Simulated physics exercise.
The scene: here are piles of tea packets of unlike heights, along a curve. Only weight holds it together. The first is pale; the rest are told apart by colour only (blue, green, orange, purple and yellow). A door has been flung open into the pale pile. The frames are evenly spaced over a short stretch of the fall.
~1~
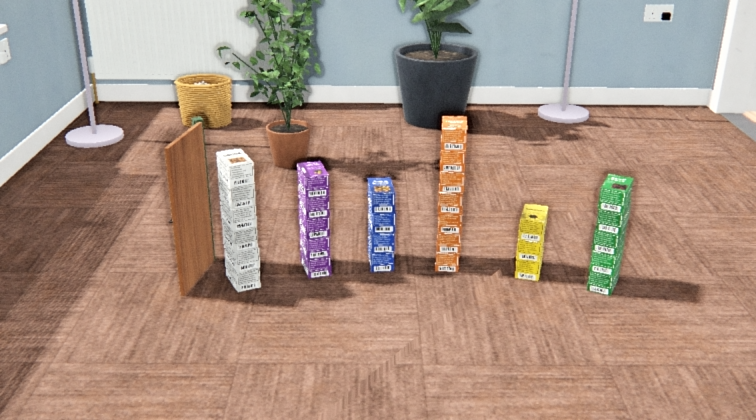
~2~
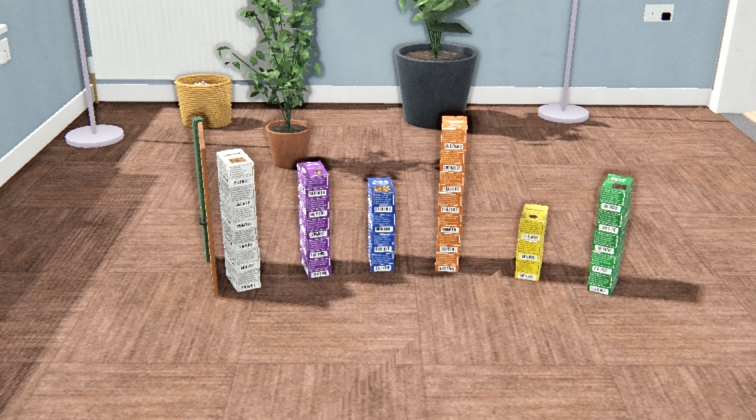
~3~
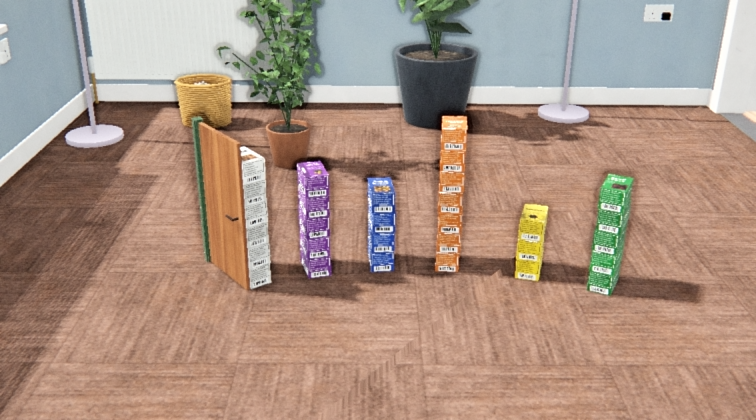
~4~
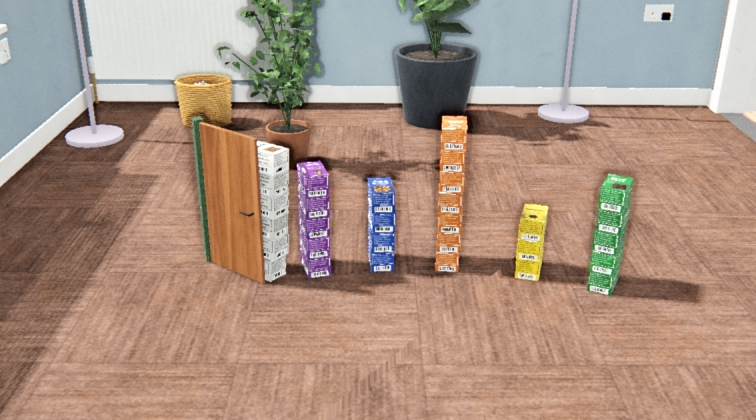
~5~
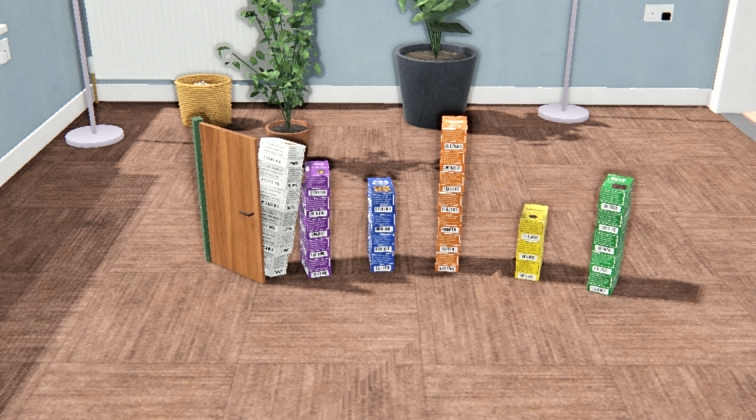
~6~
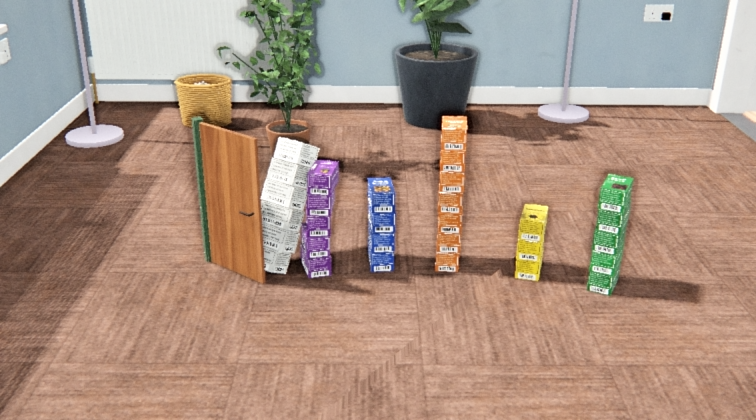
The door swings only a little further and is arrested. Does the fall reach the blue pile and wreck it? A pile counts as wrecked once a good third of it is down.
It comes down.
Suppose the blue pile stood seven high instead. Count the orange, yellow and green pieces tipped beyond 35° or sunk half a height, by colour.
Down at the end: Orange 6, yellow 2, green 4.
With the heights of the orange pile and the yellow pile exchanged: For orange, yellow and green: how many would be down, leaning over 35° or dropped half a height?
The counts are orange 2, yellow 0, green 0.
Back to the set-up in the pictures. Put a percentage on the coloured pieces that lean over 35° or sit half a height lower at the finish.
Roughly 85 per cent.
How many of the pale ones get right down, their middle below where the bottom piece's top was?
The count is 6.
Shortly afterwards, 6 of the pale pile down; none of the 4 blue packets down (0 of 24 in all colours); top blue packet unmoved; top purple packet tilted a little.
Next, 6 of the pale pile down; none of the 4 blue packets down (4 of 24 in all colours); top blue packet tilted clearly; top purple packet tilted well over, some two heights lower.
Some moments later, 6 of the pale pile down; 3 of the 4 blue packets down (14 of 24 in all colours); top blue packet tilted steeply, some two heights lower; top purple packet on its side.
Afterwards, 6 of the pale pile down; 3 of the 4 blue packets down (19 of 24 in all colours); top blue packet on its side; top orange packet upside down.
In the end, 6 of the pale pile down; 3 of the 4 blue packets down (20 of 24 in all colours); top blue packet upside down; top green packet upside down. From the last view, middles, top blue packet near (482, 226).
